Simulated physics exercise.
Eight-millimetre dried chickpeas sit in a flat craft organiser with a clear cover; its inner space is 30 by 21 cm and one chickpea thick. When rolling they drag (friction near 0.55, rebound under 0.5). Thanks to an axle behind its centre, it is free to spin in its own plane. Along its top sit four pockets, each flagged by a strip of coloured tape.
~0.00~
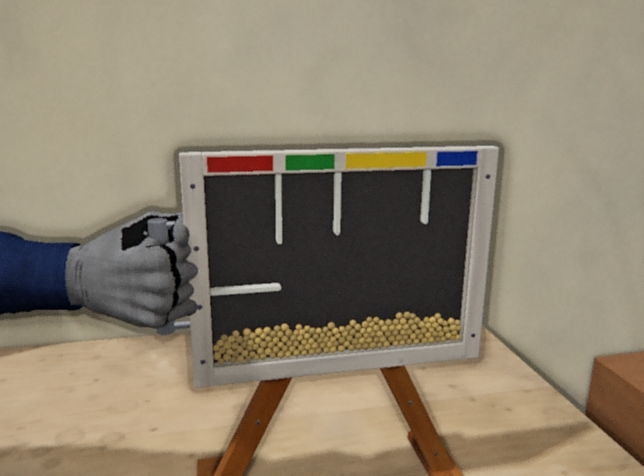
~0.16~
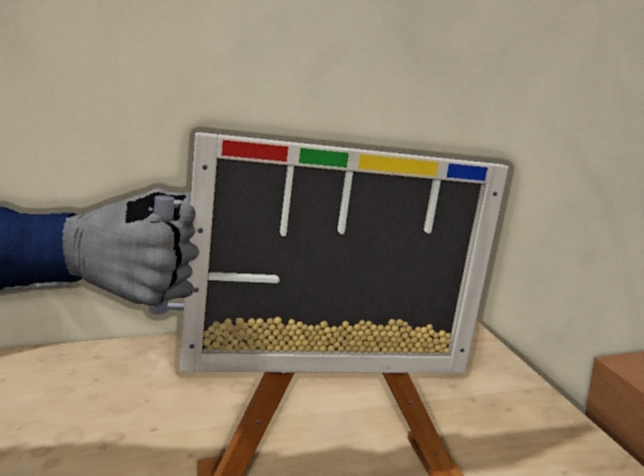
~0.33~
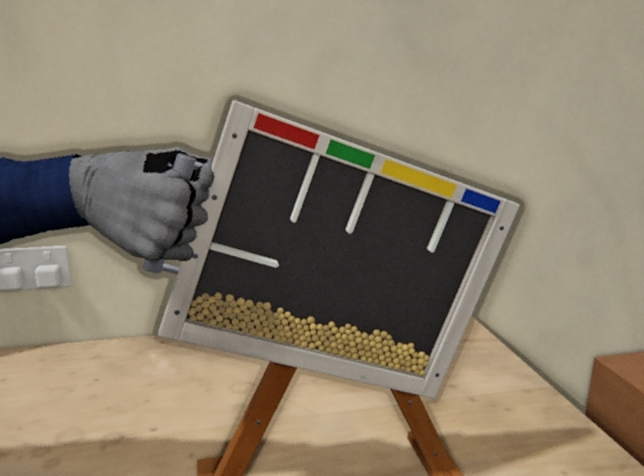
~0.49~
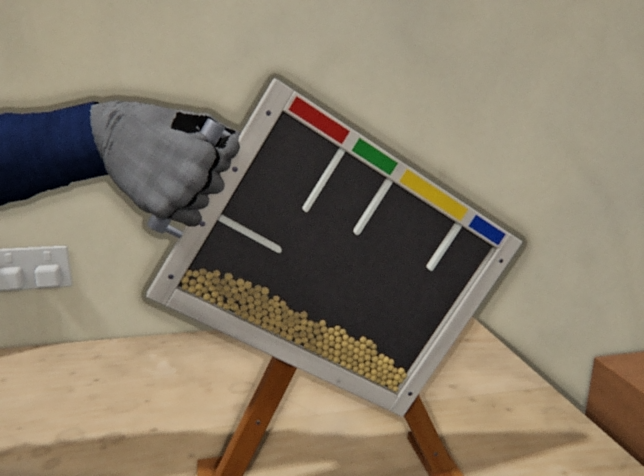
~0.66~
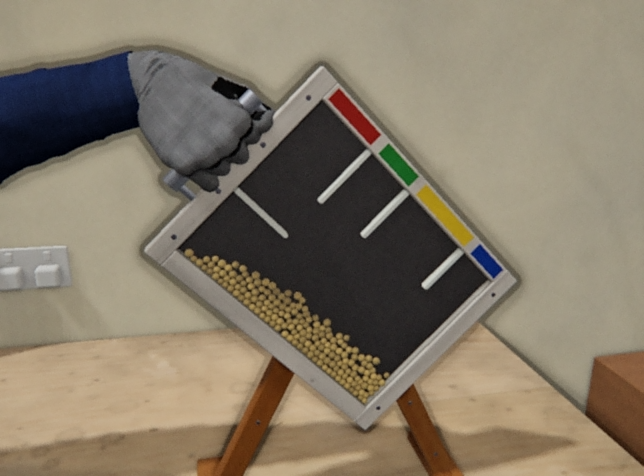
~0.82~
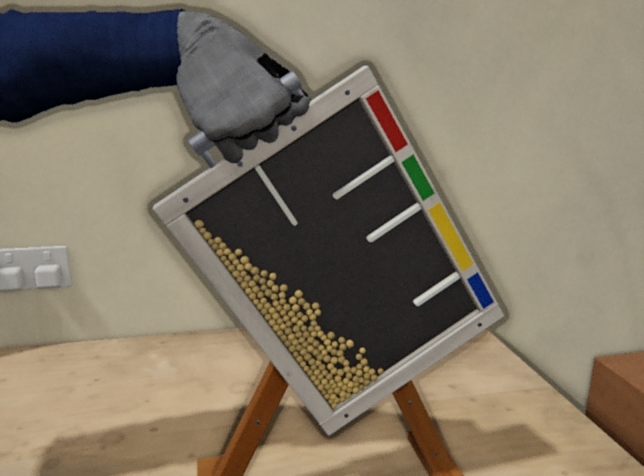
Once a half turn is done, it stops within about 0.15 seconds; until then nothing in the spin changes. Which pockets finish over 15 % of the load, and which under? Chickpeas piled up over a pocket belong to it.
Green below, yellow above, red below, blue above 15 %.
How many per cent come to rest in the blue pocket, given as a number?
50 %.
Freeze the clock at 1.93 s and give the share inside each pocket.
Green pocket: 0; yellow pocket: 5; red pocket: 0; blue pocket: 30.
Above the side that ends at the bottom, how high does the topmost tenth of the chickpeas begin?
Height: Approx. 8 cm.
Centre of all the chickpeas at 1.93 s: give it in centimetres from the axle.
The middle lies about 9 cm left of the axle and around 8 cm underneath.
After 1.38 s it has turned 101°, the chickpeas' middle is 6 cm left of and 9 cm below the axle; inside pockets, blue 5 %.
After 1.93 s it has turned 143°, the chickpeas' middle is 9 cm left of and 8 cm below the axle; inside pockets, yellow 5 %, blue 30 %.
After 2.48 s it has turned 180°, the chickpeas' middle is 10 cm left of and 5 cm below the axle; inside pockets, yellow 25 %, blue 30 %.
In the end, by 3.5 s, green 0 %, yellow 50 %, red 0 %, blue 50 %.
